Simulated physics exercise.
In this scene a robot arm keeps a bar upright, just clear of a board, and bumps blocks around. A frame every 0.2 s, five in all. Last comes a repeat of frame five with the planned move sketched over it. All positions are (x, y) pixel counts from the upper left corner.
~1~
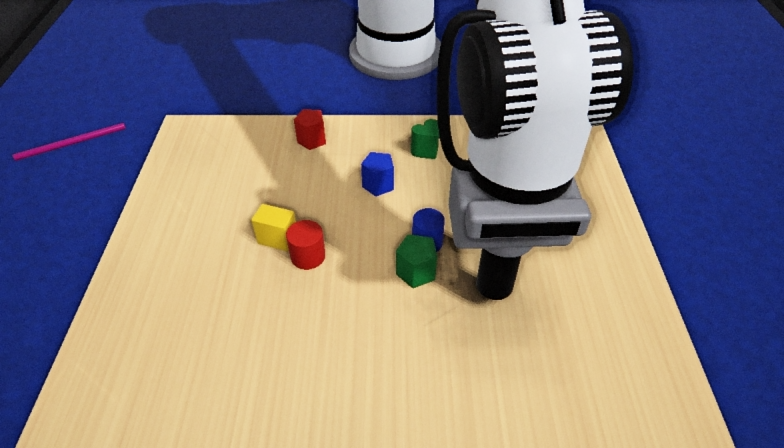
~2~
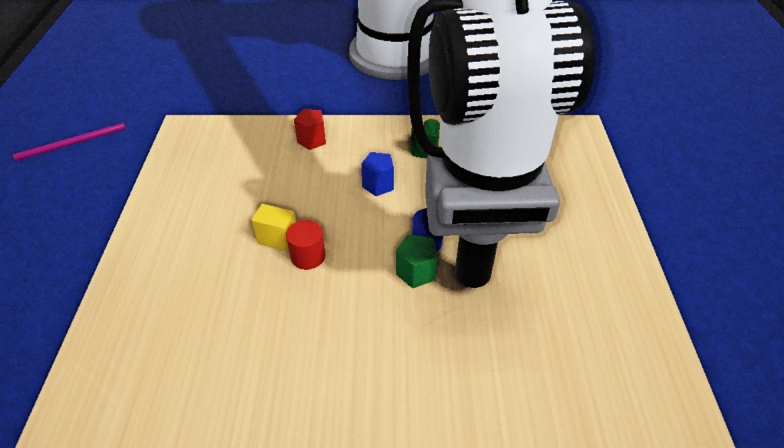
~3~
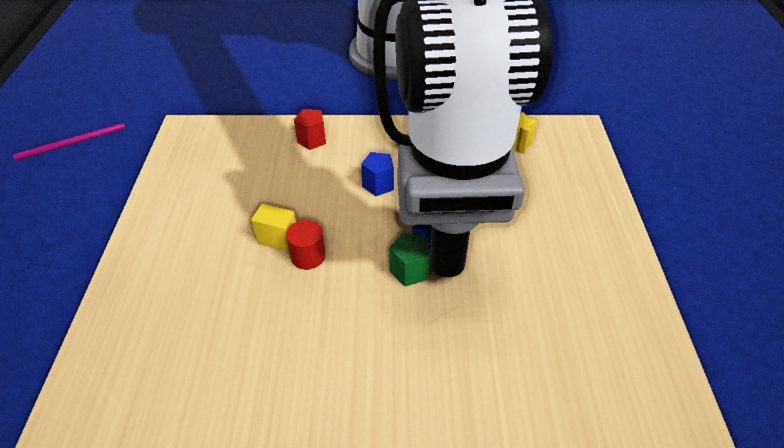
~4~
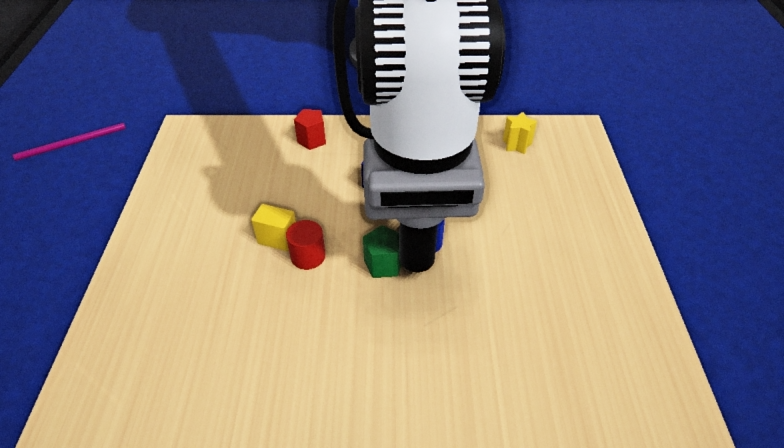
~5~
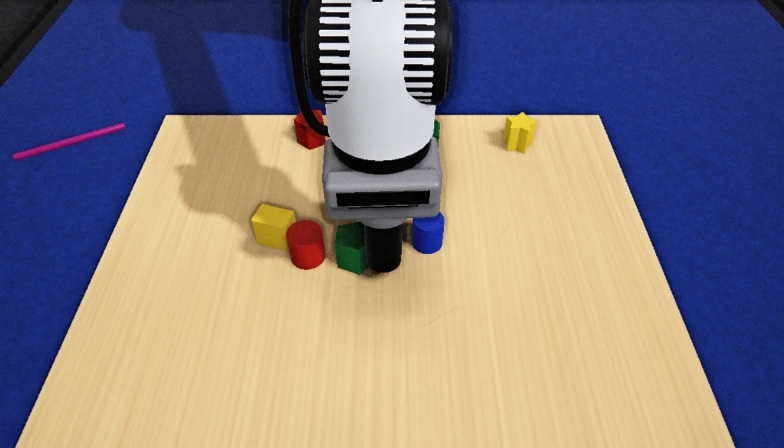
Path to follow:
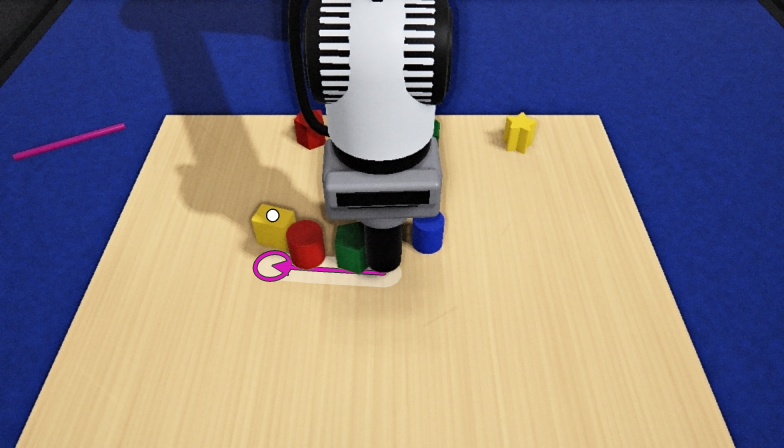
A white robot arm with a black cylindrical tip reaches over a pale wooden board on a blue surface, seen from a raised, steady front view. Red, yellow, green and blue blocks are scattered across the board, with a pink stick lying off to the left. The arm sweeps left, meets the green pentagonal block and pushes it past the blue cylinder towards the red cylinder.
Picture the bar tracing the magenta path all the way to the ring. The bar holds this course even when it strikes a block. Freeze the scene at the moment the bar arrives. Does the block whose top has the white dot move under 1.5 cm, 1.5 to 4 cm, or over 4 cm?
More than 4 cm.
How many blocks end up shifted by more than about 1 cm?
The answer is three or more blocks, counting only moves over 1 cm.
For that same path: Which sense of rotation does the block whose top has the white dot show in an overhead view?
Seen from above, clockwise.
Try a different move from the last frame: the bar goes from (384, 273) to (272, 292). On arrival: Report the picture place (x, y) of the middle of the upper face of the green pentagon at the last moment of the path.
Put as a pixel place, it's (330, 231).
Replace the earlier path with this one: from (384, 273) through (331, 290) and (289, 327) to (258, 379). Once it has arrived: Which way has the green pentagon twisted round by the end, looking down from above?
From above, the green pentagon will be seen to turn clockwise.
The drawn path runs from (384, 273) directly to (273, 266); the dot is on the yellow oblong block.
The first path, step by step. One third of the way, bar (344, 257); yellow oblong block (260, 213), turned 35° clockwise; red cylinder (286, 230); green pentagon (325, 226), turned 20° clockwise.
Two thirds of the way, bar (306, 255); yellow oblong block (255, 211), turned 30° clockwise; red cylinder (280, 227); green pentagon (317, 219), turned 50° clockwise.
At the end, bar (269, 252); yellow oblong block (243, 197), turned 25° clockwise; red cylinder (259, 218); green pentagon (317, 219), turned 55° clockwise; blue cylinder not moved.
